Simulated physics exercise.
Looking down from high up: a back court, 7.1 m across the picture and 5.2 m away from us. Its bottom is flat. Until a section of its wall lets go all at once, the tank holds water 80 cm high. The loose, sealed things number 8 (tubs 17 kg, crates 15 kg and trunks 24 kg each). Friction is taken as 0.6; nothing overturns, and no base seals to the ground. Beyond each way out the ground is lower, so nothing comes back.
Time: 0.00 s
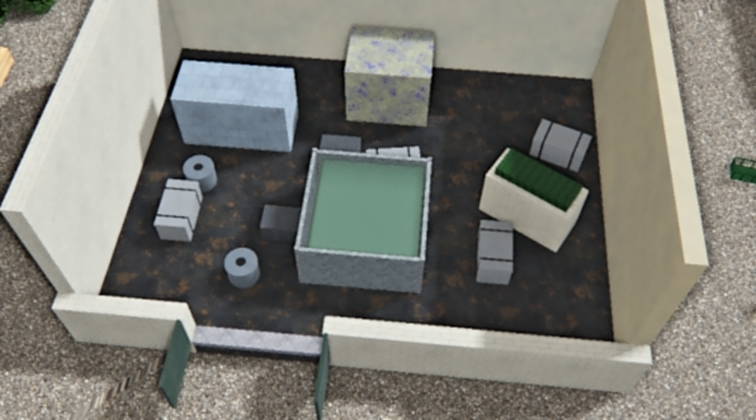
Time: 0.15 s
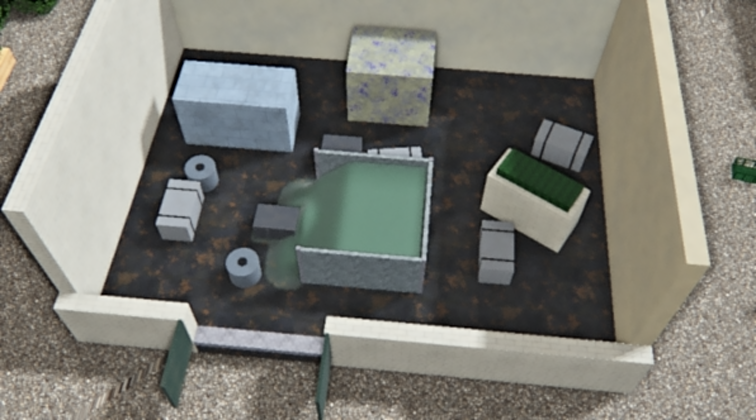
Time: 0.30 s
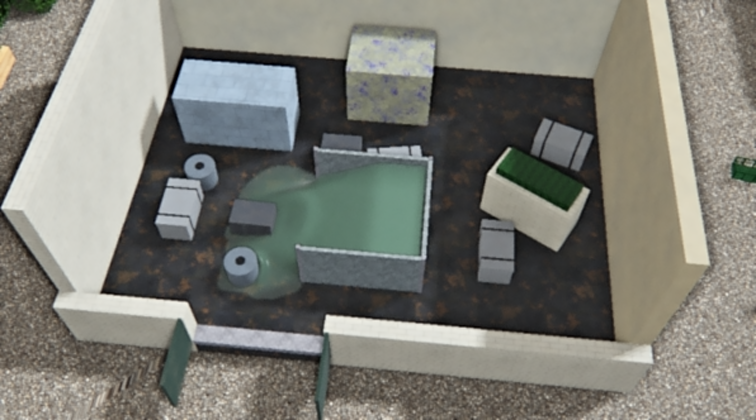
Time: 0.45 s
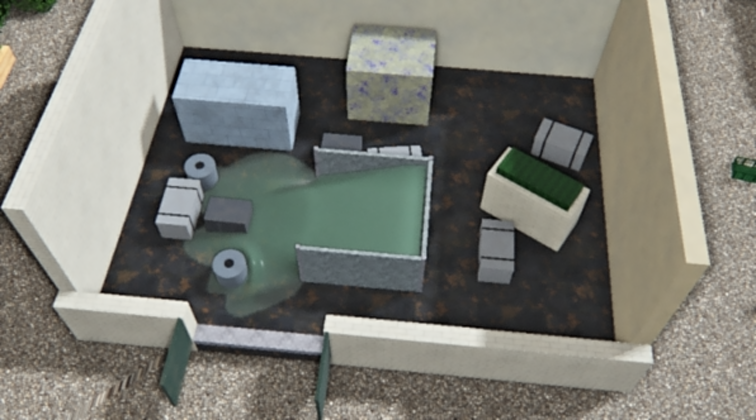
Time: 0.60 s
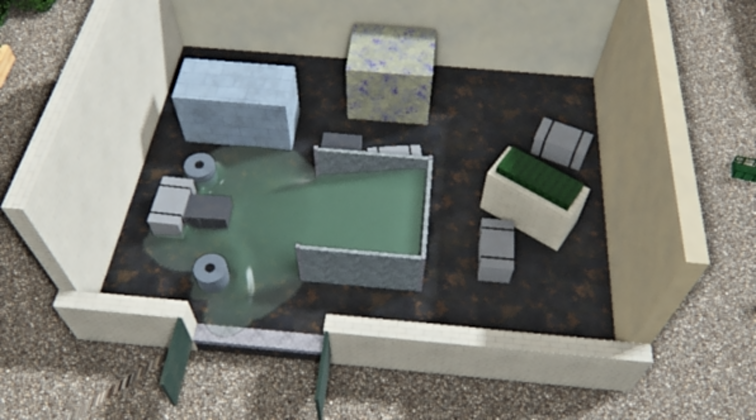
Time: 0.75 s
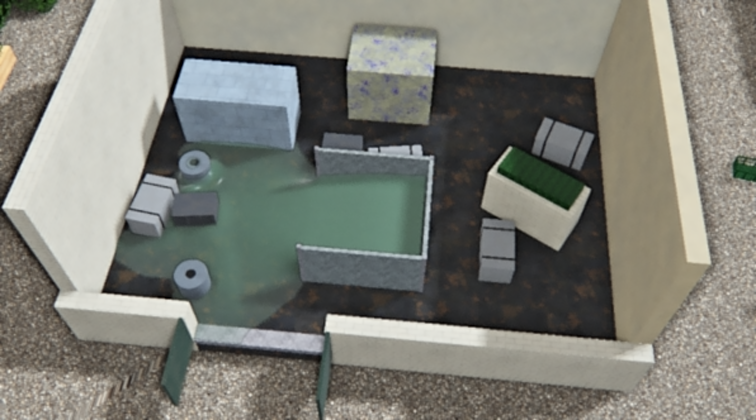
Green water pouring from the open left side of a square tank, spreading across a dark walled court and shifting crates and tubs leftward.
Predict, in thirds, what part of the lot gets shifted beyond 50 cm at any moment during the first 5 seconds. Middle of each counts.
That part is between one third and two thirds.
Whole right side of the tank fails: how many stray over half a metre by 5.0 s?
Count: 2.
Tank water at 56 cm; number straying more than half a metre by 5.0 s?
4.
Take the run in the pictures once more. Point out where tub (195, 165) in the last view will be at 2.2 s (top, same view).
Look for it near (177, 92).
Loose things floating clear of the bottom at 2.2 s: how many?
The number is 4.
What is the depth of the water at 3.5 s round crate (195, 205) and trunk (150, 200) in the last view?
Roughly 18 and 16 cm.
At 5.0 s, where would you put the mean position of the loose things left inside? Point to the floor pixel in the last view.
The centre is close to (360, 192).
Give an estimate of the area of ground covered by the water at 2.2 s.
13 m2.
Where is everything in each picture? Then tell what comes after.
In the first picture, a crate at (283, 218) rests on the ground; a tub at (241, 262) rests on the ground; 2.4 m2 under water; 0 of 8 have shifted.
In the second picture, a crate at (276, 217) rests on the ground, 12 cm from its start; a tub at (242, 262), on the bottom; 3.4 m2 under water; 1 of 8 have shifted.
In the third picture, a crate at (252, 213) rests on the ground, 46 cm from its start; a tub at (240, 261) rests on the ground; 4.5 m2 under water; 1 of 8 have shifted.
In the fourth picture, a crate at (227, 210), on the bottom, 82 cm from its start; a tub at (229, 264), on the bottom, 18 cm from its start; 6.0 m2 under water; 2 of 8 have shifted.
In the fifth picture, a crate at (207, 207), afloat, 111 cm from its start; a tub at (210, 268), on the bottom, 44 cm from its start; water covers 7.4 m2; 3 of 8 have shifted.
In the sixth picture, a crate at (194, 204), afloat, 132 cm from its start; a tub at (191, 274) rests on the ground, 72 cm from its start; water covers 8.9 m2; 4 of 8 have shifted.
After 1.1 s 4 of 8 are over 50 cm from their spots; 2 afloat.
After 2.2 s 4 of 8 are over 50 cm from their spots; 4 afloat.
After 3.5 s 2 of 8 are over 50 cm from their spots; 4 afloat.
After 5.0 s 4 of 8 are over 50 cm from their spots, and 5 have been at some point; 2 afloat.
